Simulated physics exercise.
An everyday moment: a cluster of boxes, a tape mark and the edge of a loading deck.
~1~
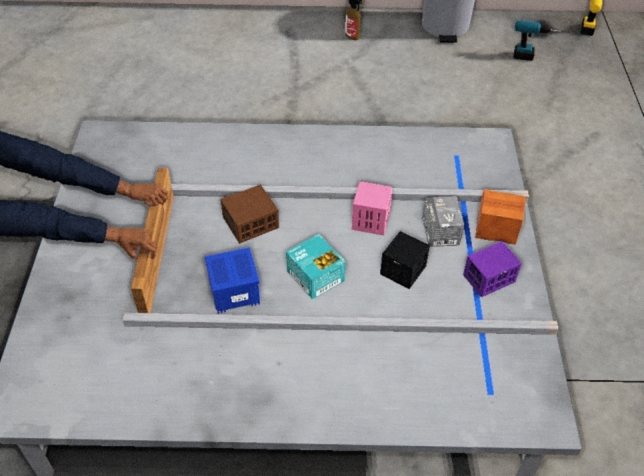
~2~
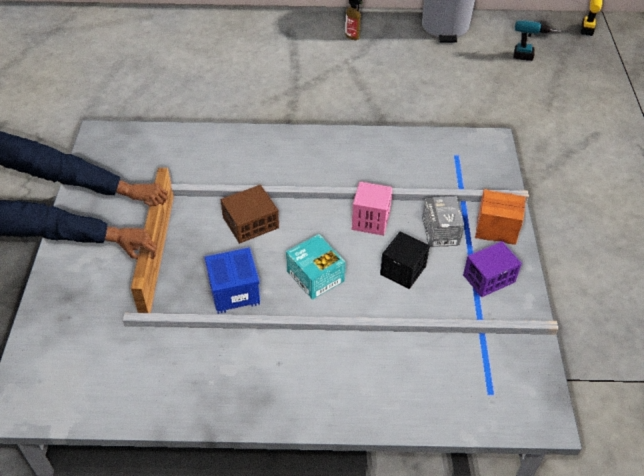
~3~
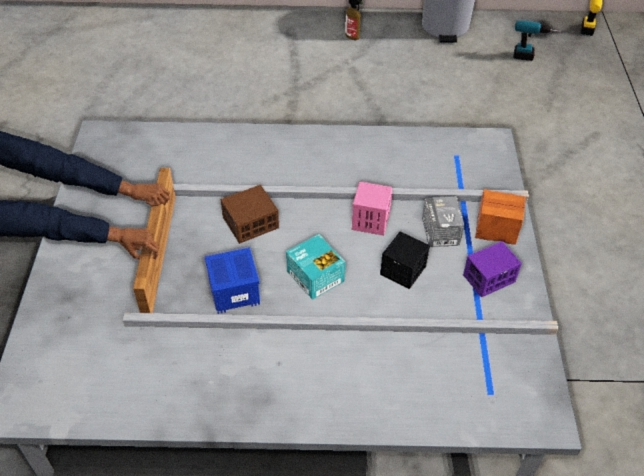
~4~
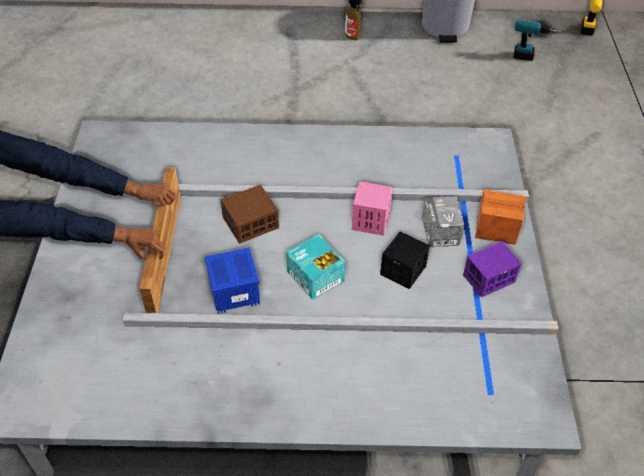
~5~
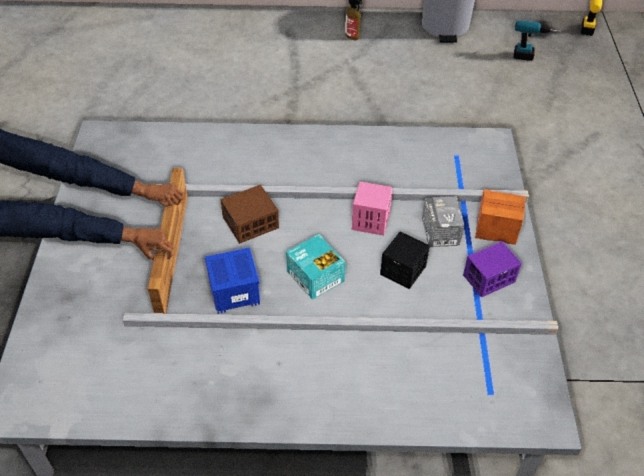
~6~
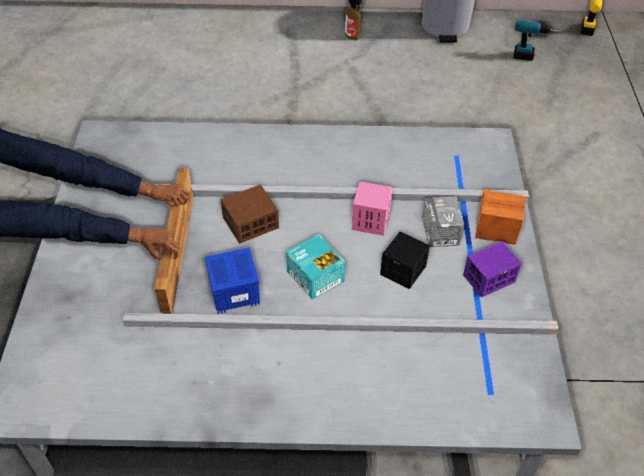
On a grey tabletop in a concrete-floored space, two hands slide a wooden plank slightly right toward eight scattered, motionless boxes and crates.
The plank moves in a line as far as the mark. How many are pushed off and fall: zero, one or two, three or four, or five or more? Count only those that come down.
The number that fall off is three or four.
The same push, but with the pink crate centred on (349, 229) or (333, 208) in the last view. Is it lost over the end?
The pink crate survives; survives.
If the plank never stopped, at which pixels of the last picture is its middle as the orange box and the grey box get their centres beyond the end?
Near (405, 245) and (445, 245).
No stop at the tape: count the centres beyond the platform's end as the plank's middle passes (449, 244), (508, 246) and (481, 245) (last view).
In that order 3, 6 and 5.
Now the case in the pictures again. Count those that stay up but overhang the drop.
Overhanging: 3.
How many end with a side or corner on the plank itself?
2 of them.
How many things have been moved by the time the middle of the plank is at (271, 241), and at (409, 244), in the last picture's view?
The counts are 3 and 8.
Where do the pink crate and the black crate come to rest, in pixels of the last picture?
About (529, 208), and the other about (549, 292).
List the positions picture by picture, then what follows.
Orange box (500, 217); purple crate (492, 269); grey box (443, 222); plank (154, 239); tape (472, 259), in the first frame.
Purple crate (492, 269); plank (154, 239), in the second frame.
Grey box (443, 222); turquoise box (315, 267), in the third frame.
Orange box (500, 217); blue tote (233, 281), in the fourth frame.
Purple crate (492, 269); brown crate (250, 214), in the fifth frame.
Orange box (500, 217); purple crate (492, 269); grey box (443, 222); plank (176, 239); tape (472, 259), in the sixth frame.
Soon after, none off yet; orange box at rest near (500, 217); purple crate at rest near (492, 269); grey box at rest near (443, 222).
At rest, the number that fall off is three or four; fallen, grey box, purple crate and orange box.
